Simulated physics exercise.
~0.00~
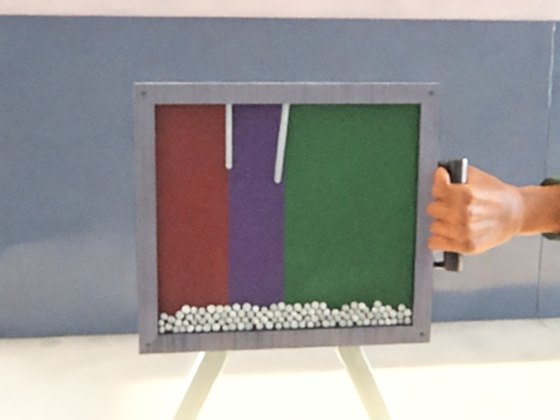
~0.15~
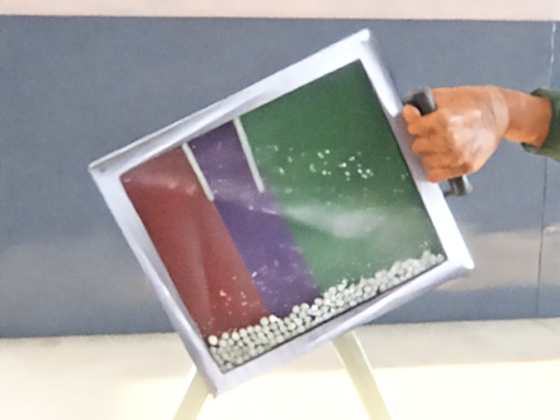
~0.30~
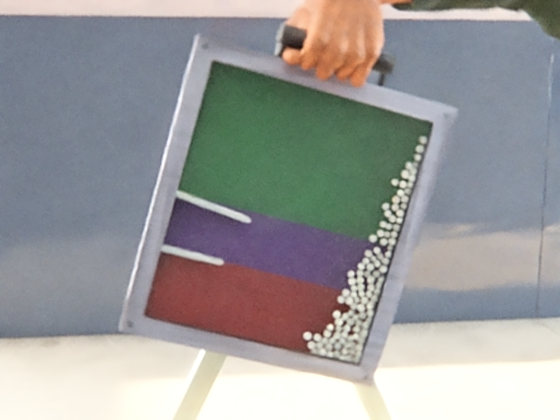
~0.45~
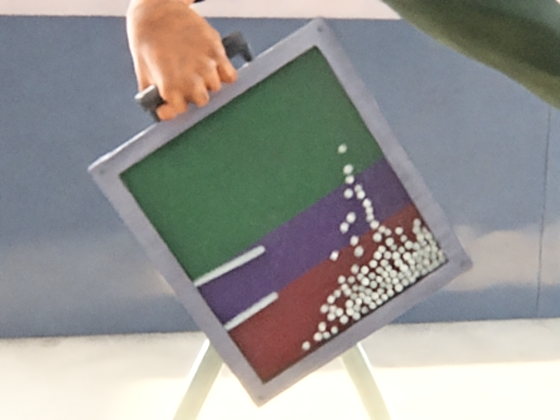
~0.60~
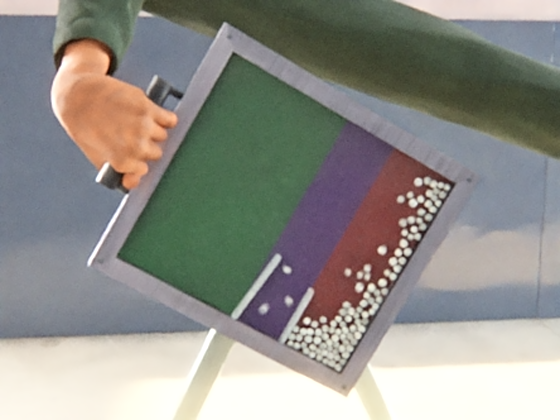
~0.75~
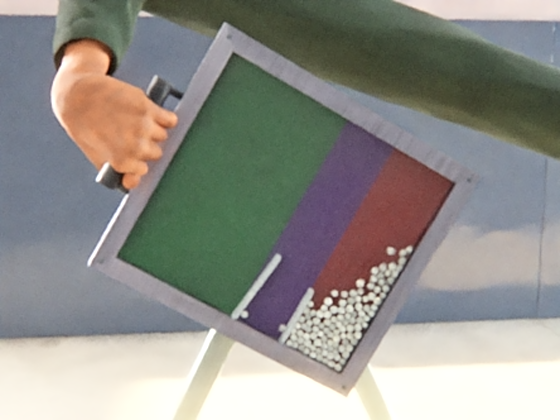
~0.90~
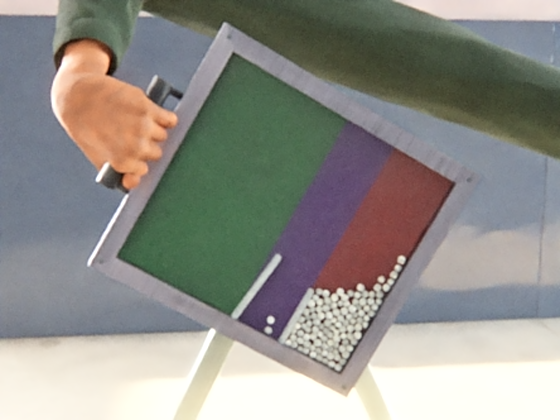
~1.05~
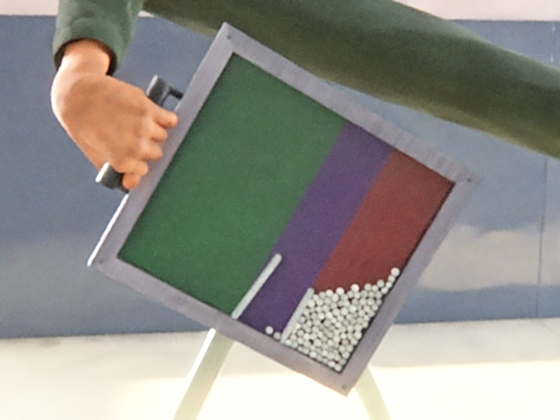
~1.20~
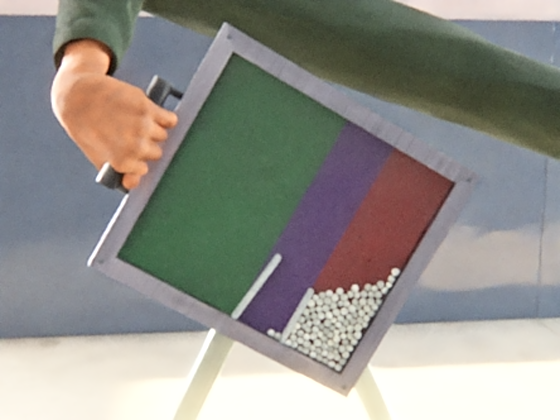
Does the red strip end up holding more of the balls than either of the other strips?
Yes, the red strip finishes with the most balls, which settle in a heap in its lower corner against the divider.
Against a blue-grey wall, seen straight on, a square grey-framed box stands upright on pale legs, its back painted red, purple and green from left to right. White balls lie in a level layer along the bottom, and two pale dividers hang from the top. A hand gripping the dark handle on the right swings the box anticlockwise, up over the top and down to the left. The balls scatter, slide to the right and tumble towards the red side. The box stops tilted, nearly upside down, and the balls settle in the lower corner, heaped against a divider over the red strip.
